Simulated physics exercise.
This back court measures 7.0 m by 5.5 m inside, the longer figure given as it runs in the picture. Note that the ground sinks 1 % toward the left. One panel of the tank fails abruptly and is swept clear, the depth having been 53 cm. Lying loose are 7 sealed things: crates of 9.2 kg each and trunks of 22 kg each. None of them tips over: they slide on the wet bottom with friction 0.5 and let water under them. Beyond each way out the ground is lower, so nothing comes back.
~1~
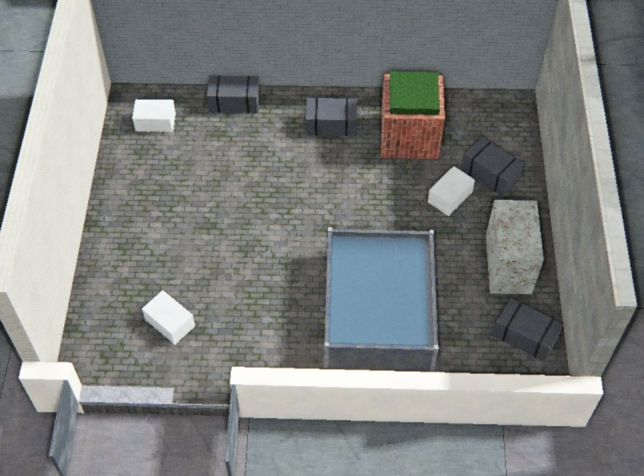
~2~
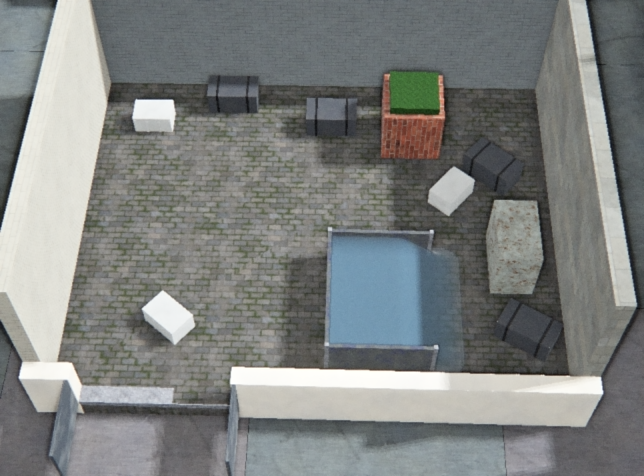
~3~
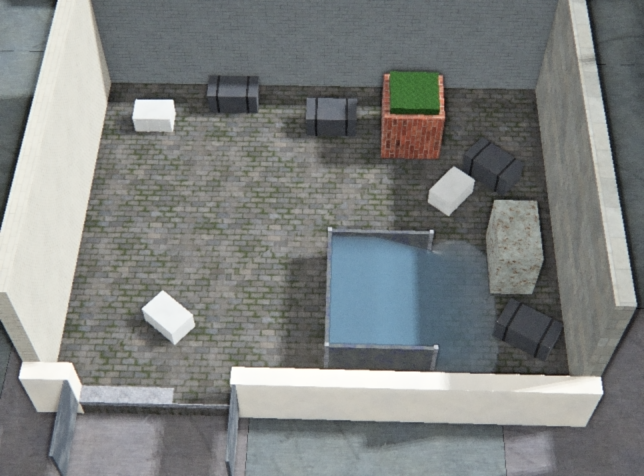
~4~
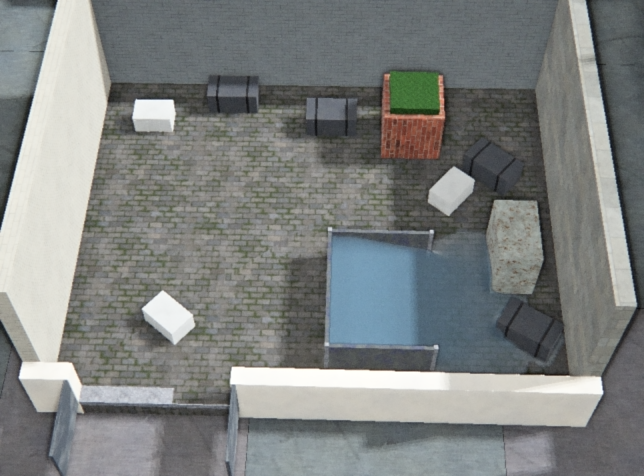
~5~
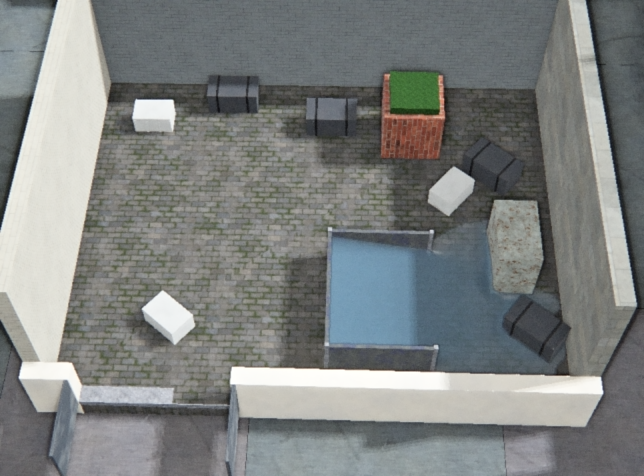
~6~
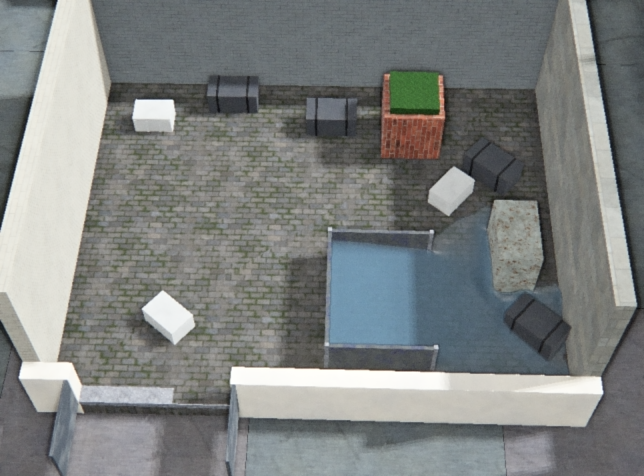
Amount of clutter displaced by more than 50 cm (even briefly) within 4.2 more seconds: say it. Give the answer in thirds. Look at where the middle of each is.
One to two thirds.
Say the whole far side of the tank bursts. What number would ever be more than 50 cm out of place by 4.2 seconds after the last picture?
Result: 5 of them.
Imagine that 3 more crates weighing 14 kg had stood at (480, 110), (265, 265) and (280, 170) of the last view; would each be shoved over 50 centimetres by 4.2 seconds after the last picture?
Going through them, I'd say exceeds it, falls short and finally falls short.
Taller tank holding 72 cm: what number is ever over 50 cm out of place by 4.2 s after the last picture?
Then 2.
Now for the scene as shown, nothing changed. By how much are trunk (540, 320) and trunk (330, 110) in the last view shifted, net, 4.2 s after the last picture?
Object 1: 120 cm. Object 2: 0 cm.
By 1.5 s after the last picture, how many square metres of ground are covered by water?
12 m2.
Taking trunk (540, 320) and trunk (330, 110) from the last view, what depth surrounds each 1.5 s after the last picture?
26 and 0 cm.
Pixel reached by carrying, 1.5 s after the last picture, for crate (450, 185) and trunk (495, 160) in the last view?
Estimated pixels: (382, 159) and (514, 132).
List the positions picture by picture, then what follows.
In the first picture, a trunk at (530, 323) rests on the ground; a crate at (167, 312) rests on the ground; 2.6 m2 under water; 0 of 7 have shifted.
In the second picture, a trunk at (530, 323), on the bottom; a crate at (167, 312), on the bottom; 3.5 m2 under water; 0 of 7 have shifted.
In the third picture, a trunk at (530, 323), on the bottom; a crate at (167, 312) rests on the ground; water covers 4.6 m2; 0 of 7 have shifted.
In the fourth picture, a trunk at (531, 323), on the bottom; a crate at (167, 312), on the bottom; water covers 5.3 m2; 0 of 7 have shifted.
In the fifth picture, a trunk at (538, 322), on the bottom, 10 cm from its start; a crate at (167, 312), on the bottom; 5.9 m2 under water; 1 of 7 have shifted.
In the sixth picture, a trunk at (539, 320) rests on the ground, 11 cm from its start; a crate at (167, 312), on the bottom; water covers 6.5 m2; 1 of 7 have shifted.
Then, 0.4 s after the last picture 0 of 7 are over 50 cm from their spots; 1 afloat.
Then, 1.5 s after the last picture 2 of 7 are over 50 cm from their spots; 1 afloat.
Then, 2.8 s after the last picture 3 of 7 are over 50 cm from their spots; 2 afloat.
Then, 4.2 s after the last picture 3 of 7 are over 50 cm from their spots, and 3 have been at some point; 2 afloat.
